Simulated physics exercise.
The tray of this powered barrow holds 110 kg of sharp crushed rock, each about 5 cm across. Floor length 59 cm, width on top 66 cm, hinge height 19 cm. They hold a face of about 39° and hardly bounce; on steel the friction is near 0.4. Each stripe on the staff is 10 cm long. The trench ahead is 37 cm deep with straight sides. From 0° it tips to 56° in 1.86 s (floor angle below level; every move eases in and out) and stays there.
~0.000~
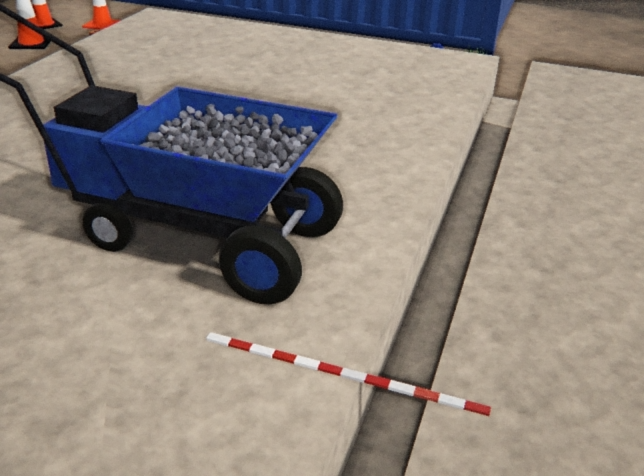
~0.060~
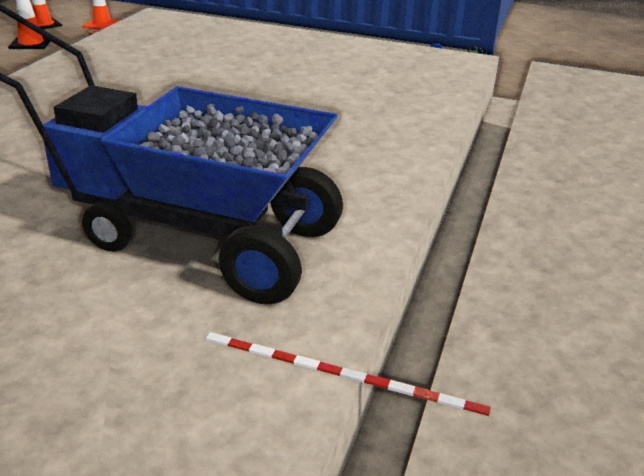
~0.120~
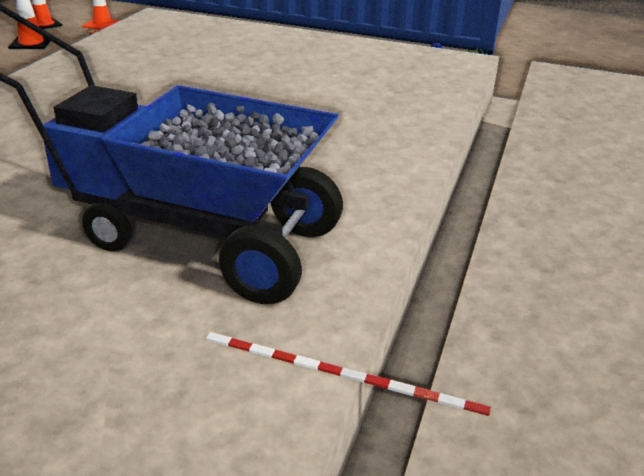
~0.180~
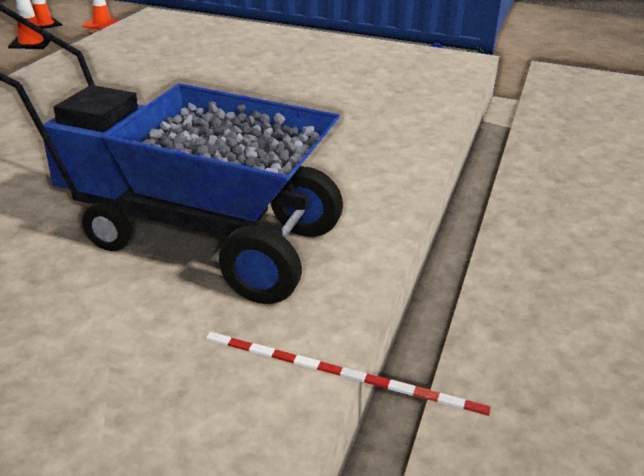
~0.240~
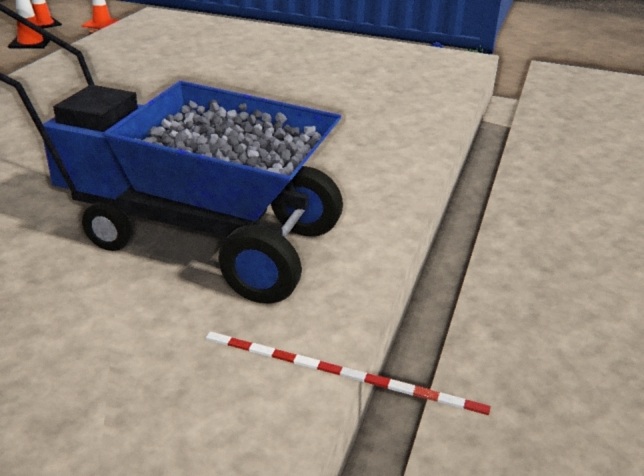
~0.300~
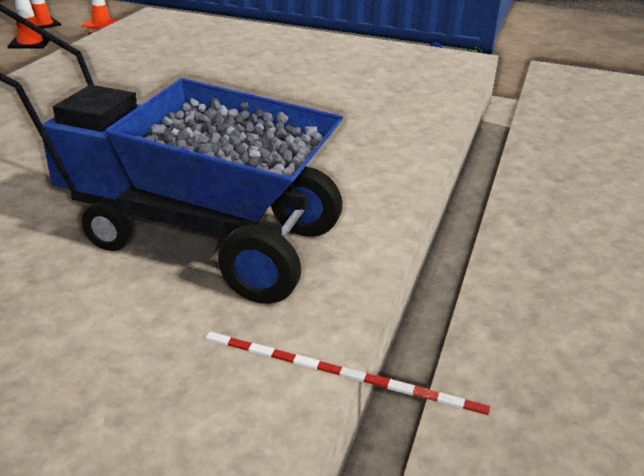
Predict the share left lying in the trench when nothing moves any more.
Close to 4 in a hundred.
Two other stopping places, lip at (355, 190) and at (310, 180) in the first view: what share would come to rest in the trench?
About 0 and 5 per cent.
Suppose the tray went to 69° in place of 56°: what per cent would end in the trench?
It would be near 50 per cent.
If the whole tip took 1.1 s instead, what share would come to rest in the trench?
It would be near 10 per cent.
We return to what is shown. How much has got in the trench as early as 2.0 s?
About 0 per cent by then.
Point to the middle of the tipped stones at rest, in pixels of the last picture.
Their middle is at about (425, 354).
After 1.4 s the floor is at 47°; 100 % in the tray; the foremost stones are at (345, 215).
After 2.0 s the floor is at 56°; 100 % in the tray; the foremost stones are at (386, 217).
After 2.3 s the floor is at 56°; 98 % in the tray, 1 % short of the trench, 1 % in the trench; the foremost stones are at (422, 330).
After 4.3 s the floor is at 56°; 95 % in the tray, 4 % in the trench; the foremost stones are at (442, 354).
